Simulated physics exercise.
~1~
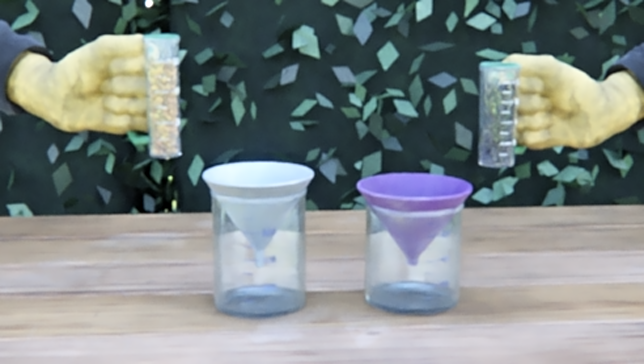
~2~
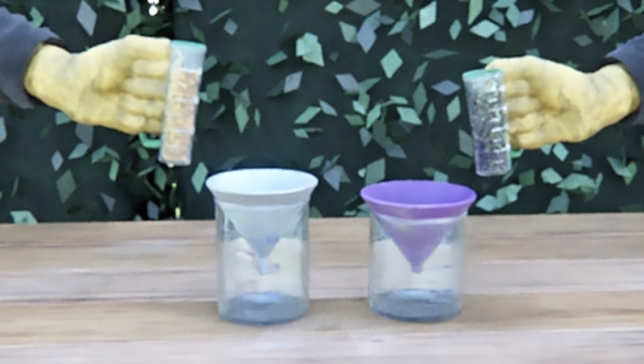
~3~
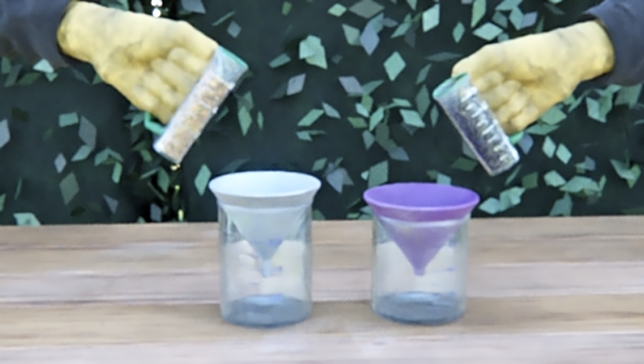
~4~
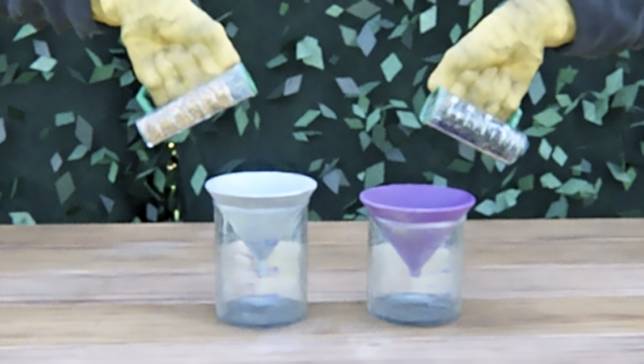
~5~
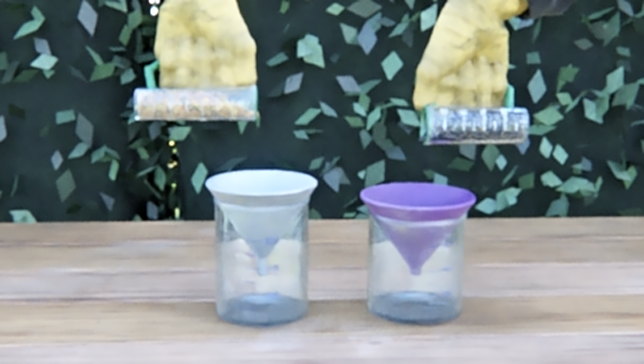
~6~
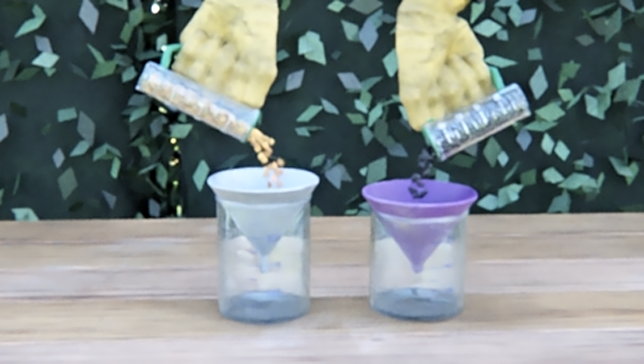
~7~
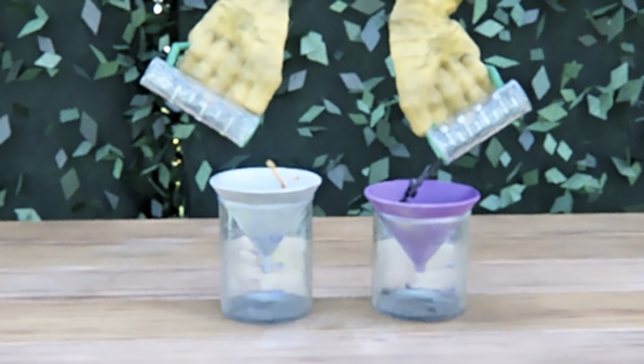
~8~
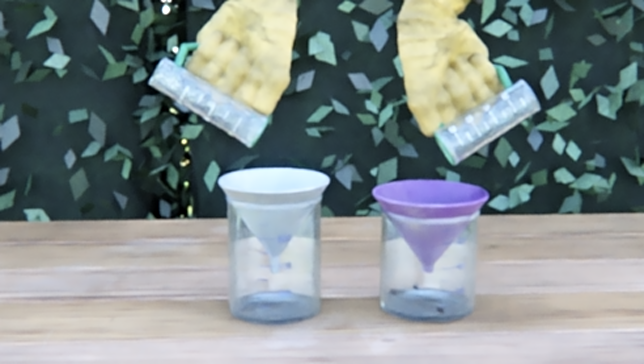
On a wooden table before a dark leafy backdrop, two yellow-gloved hands tip clear cups of loose pieces, tan at left and dark at right, into a white and a purple funnel set in jars. Both cups empty, but the funnels clog, with only a few dark bits in the right jar.
